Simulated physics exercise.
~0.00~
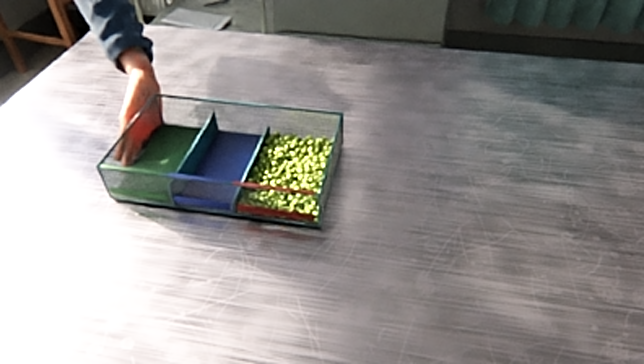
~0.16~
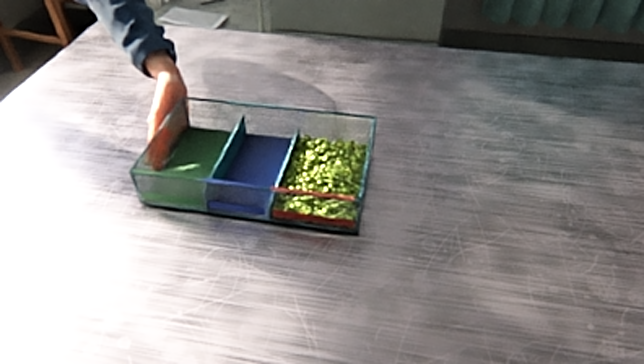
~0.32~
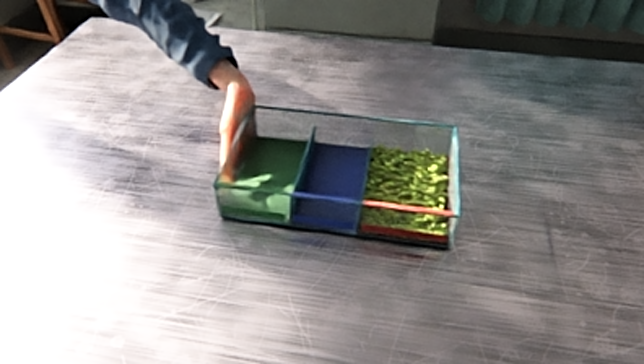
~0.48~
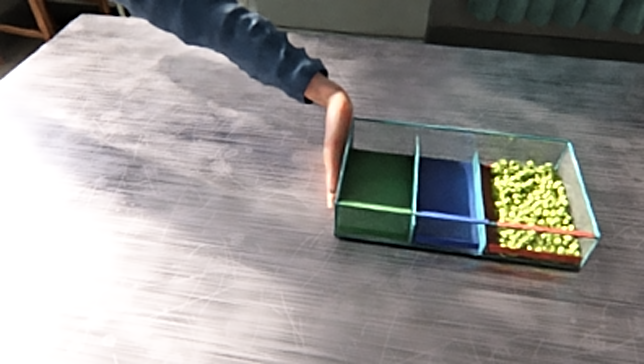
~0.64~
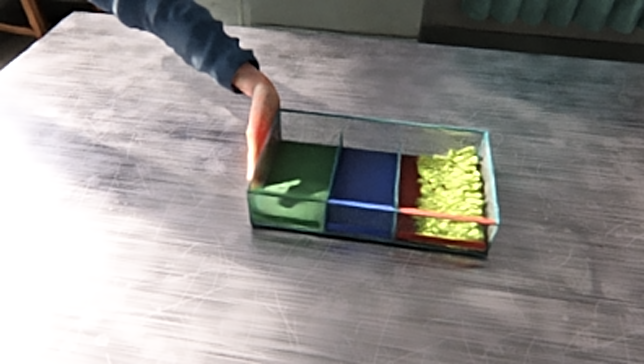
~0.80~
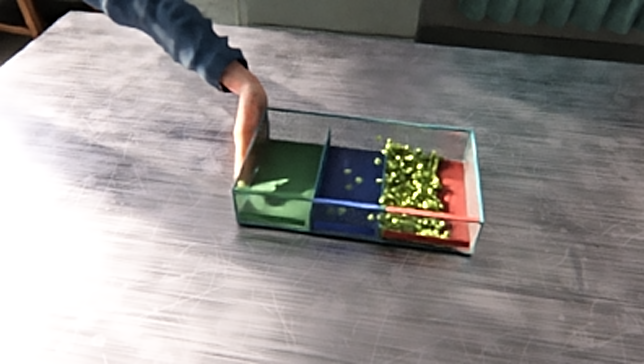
A hand slides a divided tray right, then left, and a few green peas reach the blue section.
